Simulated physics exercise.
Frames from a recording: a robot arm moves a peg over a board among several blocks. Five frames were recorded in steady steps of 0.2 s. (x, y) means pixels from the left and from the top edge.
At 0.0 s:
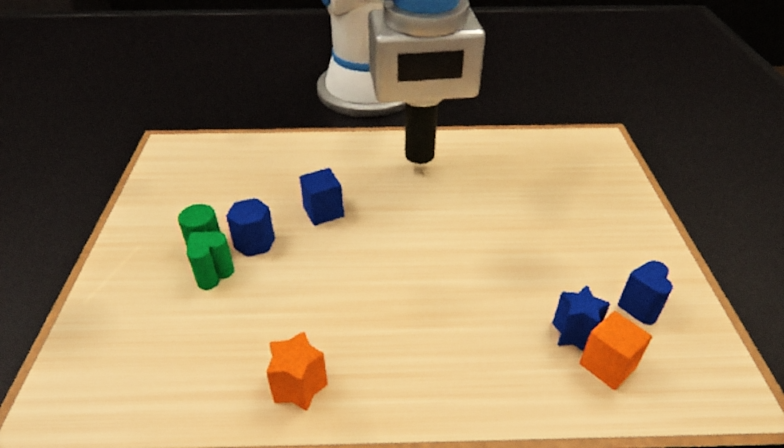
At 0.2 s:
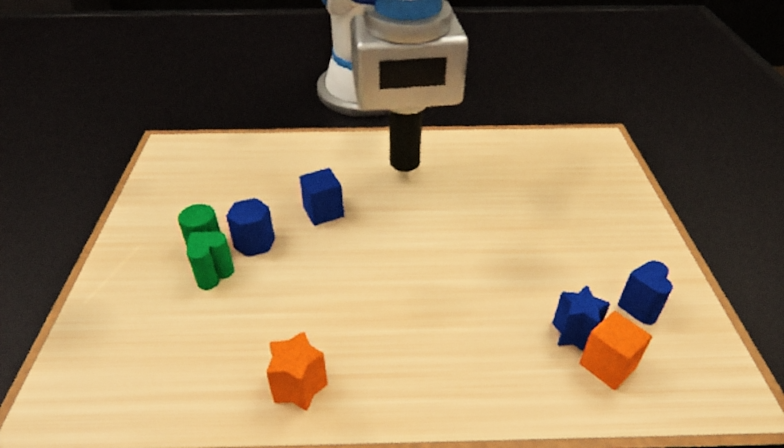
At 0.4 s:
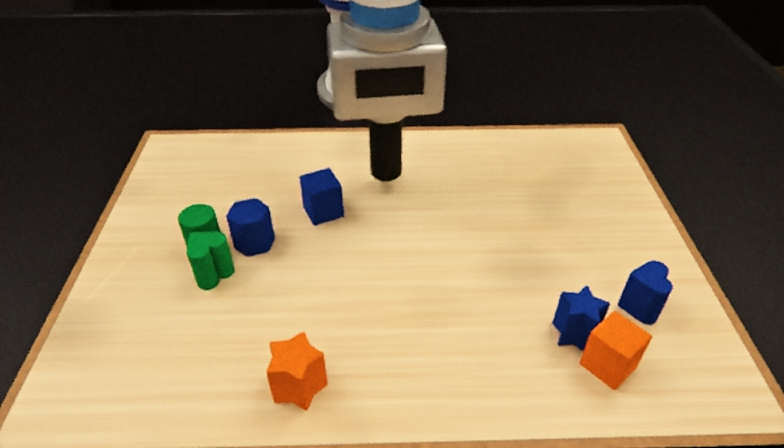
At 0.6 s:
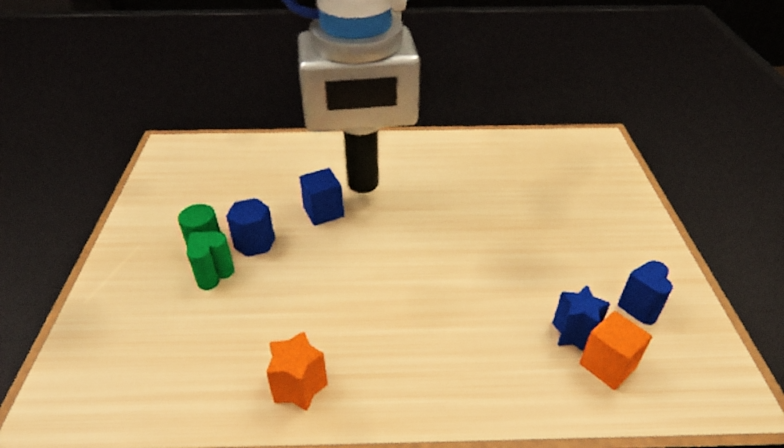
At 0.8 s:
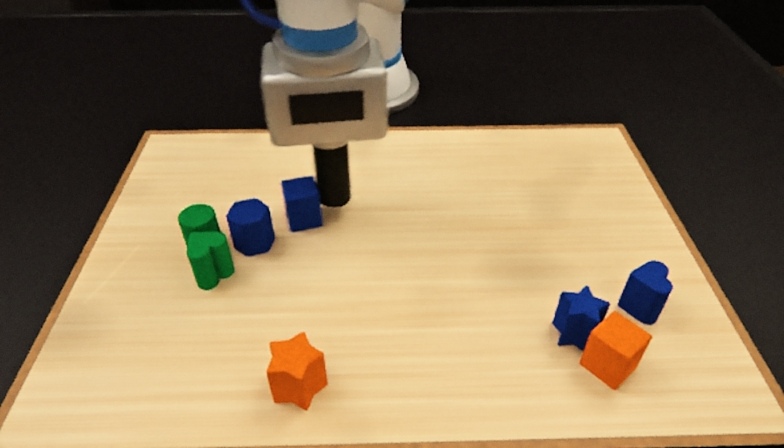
A robot arm with a black peg moves left and slightly nearer over a pale wooden board, seen from a raised, unmoving viewpoint against a dark surface. Green and blue blocks sit at upper left, an orange star at lower left, and two blue blocks beside an orange one at right. The peg reaches the blue cube and pushes it left toward the blue hexagonal block.
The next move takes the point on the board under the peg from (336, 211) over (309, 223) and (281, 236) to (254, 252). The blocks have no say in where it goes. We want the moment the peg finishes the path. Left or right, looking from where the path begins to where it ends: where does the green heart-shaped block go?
Out to the left.
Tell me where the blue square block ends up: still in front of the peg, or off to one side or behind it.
It is still ahead of the peg.
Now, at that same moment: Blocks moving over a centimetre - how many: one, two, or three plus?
I expect three or more blocks to be moved by more than 1 cm.
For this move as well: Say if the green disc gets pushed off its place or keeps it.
That one moves away.
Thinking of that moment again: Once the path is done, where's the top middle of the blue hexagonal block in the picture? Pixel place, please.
It is going to be at (170, 242).
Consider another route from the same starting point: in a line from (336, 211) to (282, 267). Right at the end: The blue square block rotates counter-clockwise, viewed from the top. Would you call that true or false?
False - the claim does not hold.
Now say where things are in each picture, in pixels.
The first frame shows peg tip (420, 155); block tops, green disc (196, 214); green heart-shaped block (204, 243); blue hexagonal block (247, 210); blue square block (320, 180).
The second frame shows peg (405, 163); blocks unchanged.
The third frame shows peg (386, 172); blocks unchanged.
The fourth frame shows peg (363, 184); blocks unchanged.
The fifth frame shows peg (335, 198); green disc (196, 214); green heart-shaped block (204, 243); blue hexagonal block (247, 210); blue square block (300, 187).
On the path given first. Halfway along, peg (292, 216); green disc (184, 216); green heart-shaped block (198, 248); blue hexagonal block (220, 223), turned 25° clockwise; blue square block (255, 207).
At the end, peg (251, 238); green disc (163, 217); green heart-shaped block (171, 269), turned 10° anticlockwise; blue hexagonal block (170, 242), turned 30° clockwise; blue square block (209, 228).
